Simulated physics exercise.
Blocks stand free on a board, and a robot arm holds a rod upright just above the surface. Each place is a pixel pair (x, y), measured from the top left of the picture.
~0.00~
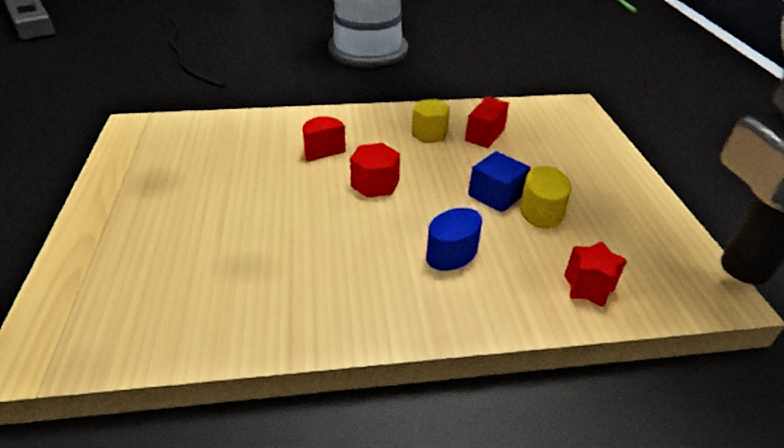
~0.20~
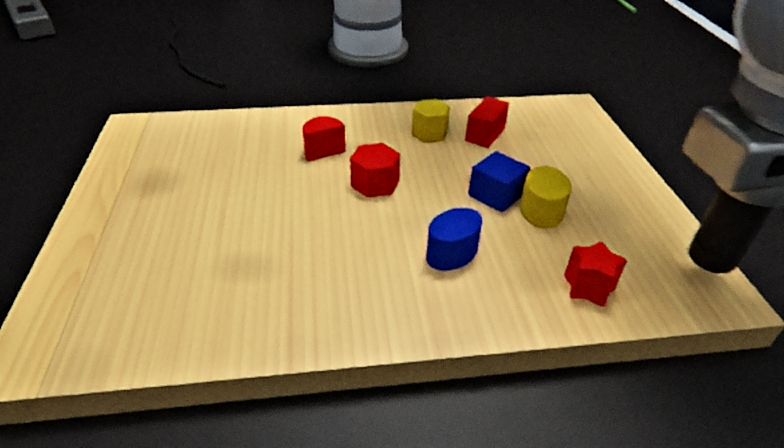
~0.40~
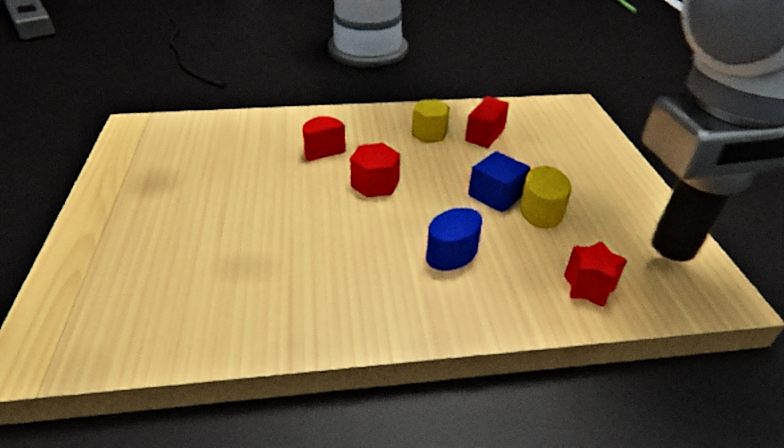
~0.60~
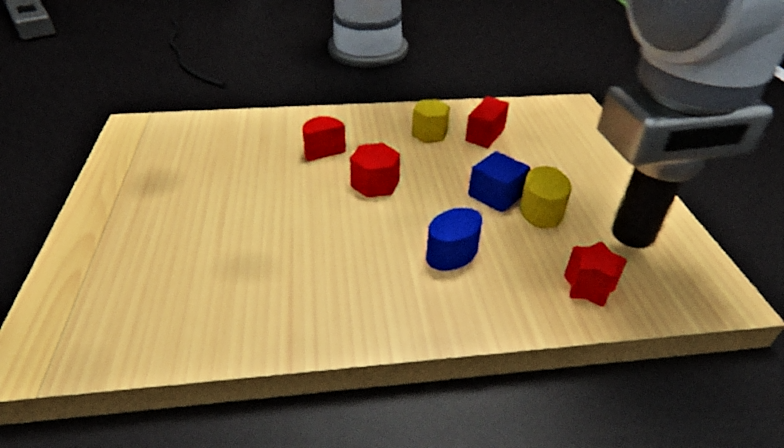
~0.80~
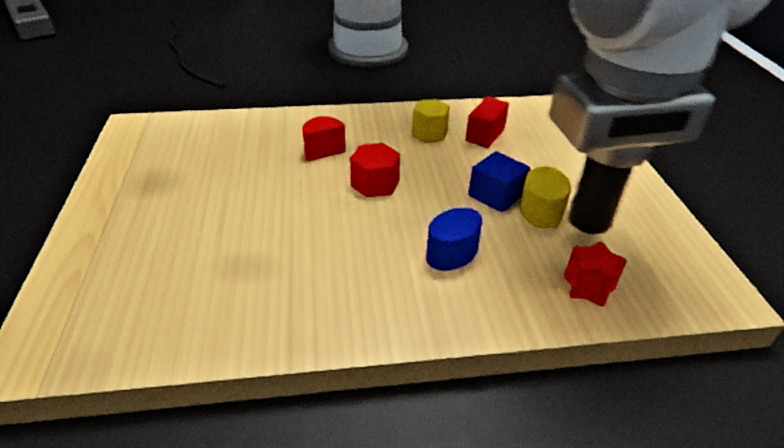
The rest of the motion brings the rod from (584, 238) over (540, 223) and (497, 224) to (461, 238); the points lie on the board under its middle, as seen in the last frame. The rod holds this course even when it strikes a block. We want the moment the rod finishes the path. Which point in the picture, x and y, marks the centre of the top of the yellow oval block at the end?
Just about (522, 166).
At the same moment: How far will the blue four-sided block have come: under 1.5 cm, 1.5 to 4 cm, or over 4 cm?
Range: 1.5 to 4 cm.
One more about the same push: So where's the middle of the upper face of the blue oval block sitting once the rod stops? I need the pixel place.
The spot you're after is about (434, 236) in the image.
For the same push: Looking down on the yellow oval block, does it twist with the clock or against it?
Seen from above, its turn is clockwise.
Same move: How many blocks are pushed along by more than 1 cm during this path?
My guess is at least three.
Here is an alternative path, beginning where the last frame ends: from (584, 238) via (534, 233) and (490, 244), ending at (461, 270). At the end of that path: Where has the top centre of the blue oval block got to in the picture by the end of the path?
Final place: (409, 242).
On the path given first. One third of the way, rod at (543, 207); blue four-sided block at (484, 155), turned 30° anticlockwise; yellow oval block at (529, 168), turned 40° clockwise.
Two thirds of the way, rod at (499, 207); blue four-sided block at (477, 151), turned 25° anticlockwise; yellow oval block at (522, 166), turned 60° clockwise.
At the end, rod at (463, 221); blue oval block at (434, 236); blue four-sided block at (477, 151), turned 25° anticlockwise; yellow oval block at (522, 166), turned 60° clockwise; red star-shaped block in place.
